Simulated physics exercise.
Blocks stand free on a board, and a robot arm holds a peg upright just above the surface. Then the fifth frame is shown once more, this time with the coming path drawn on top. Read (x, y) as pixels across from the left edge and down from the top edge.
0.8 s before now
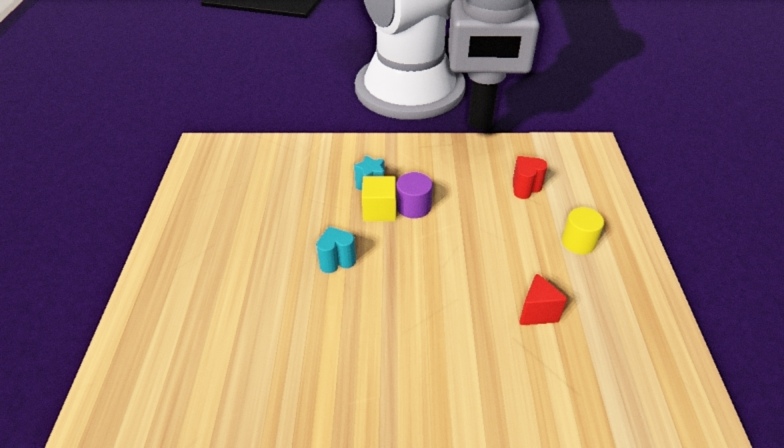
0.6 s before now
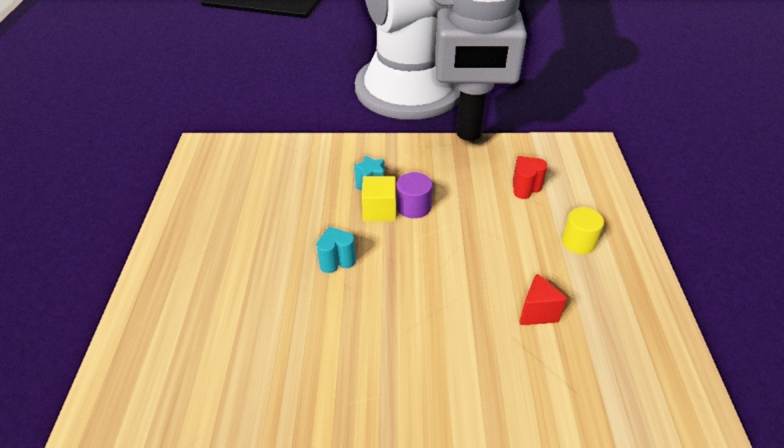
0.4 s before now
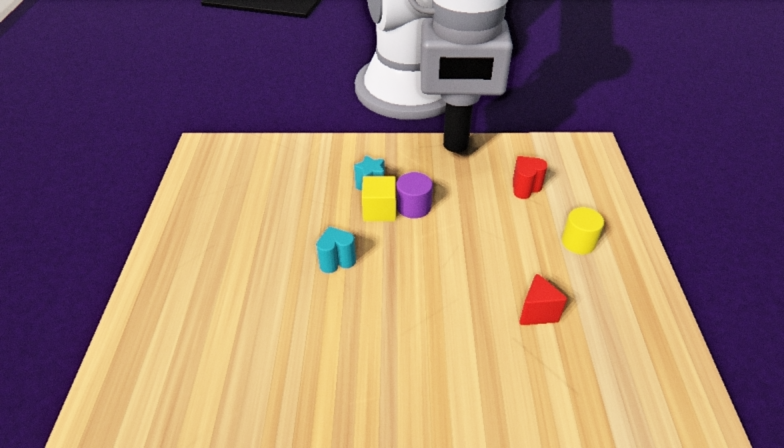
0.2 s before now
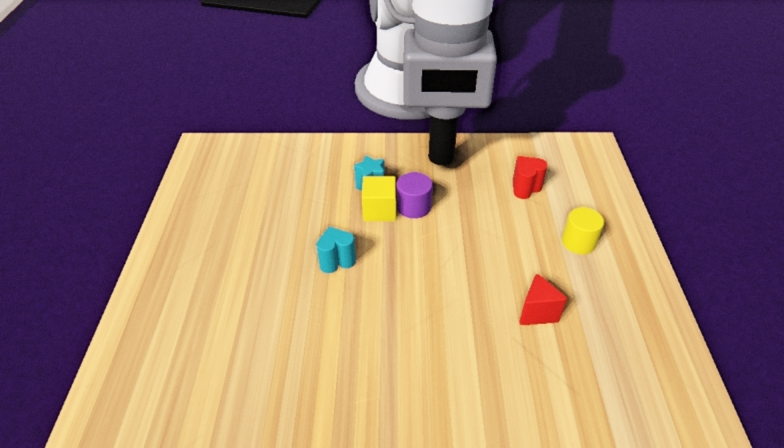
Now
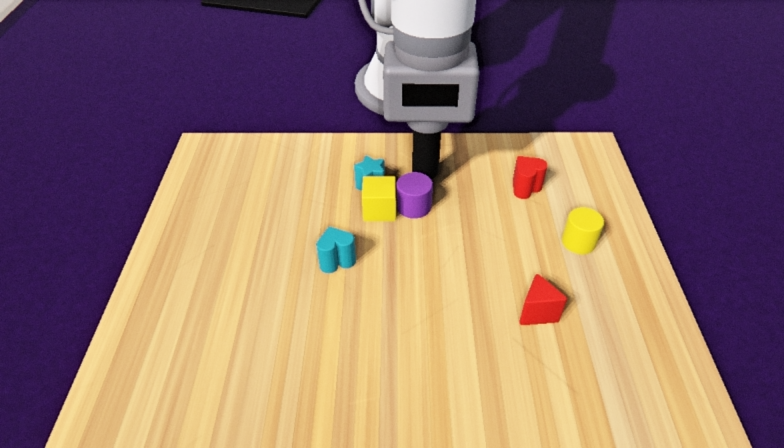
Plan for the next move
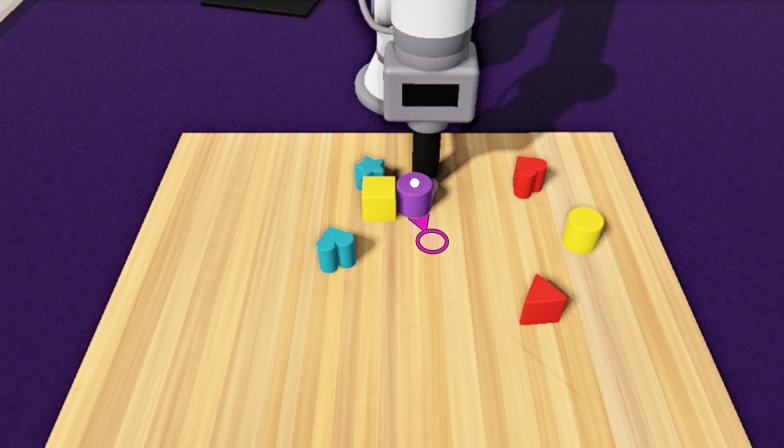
A light wooden board lies on a dark purple surface, seen from a fixed, raised viewpoint facing a white and grey robot arm at the far edge. Left of centre sit a turquoise star, yellow cube, purple cylinder and turquoise heart-like block, with a red heart-like block, yellow cylinder and red triangular block rightward. The arm moves its black peg left and nearer, just behind the purple cylinder, while every block stays still.
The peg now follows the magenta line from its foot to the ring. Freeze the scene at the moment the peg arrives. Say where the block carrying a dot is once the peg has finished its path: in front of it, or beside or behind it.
It is no longer ahead.
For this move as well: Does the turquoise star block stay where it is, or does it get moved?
The turquoise star block will stay where it stands.
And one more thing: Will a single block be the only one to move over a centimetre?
Yes, I think so.
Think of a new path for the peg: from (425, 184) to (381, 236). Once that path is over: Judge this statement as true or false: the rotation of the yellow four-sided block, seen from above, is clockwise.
The statement is true.
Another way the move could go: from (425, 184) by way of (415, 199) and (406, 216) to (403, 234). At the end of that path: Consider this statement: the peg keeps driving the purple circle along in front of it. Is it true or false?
The statement is correct.
Path on the board, from (425, 184) over (418, 202) and (420, 222) to (432, 241); the dot is on the purple circle.
On the path given first. Halfway along, peg (418, 199); yellow four-sided block (375, 188), turned 15° clockwise; purple circle (405, 209).
At the end, peg (433, 228); turquoise star block in place; yellow four-sided block (375, 188), turned 15° clockwise; purple circle (402, 227).
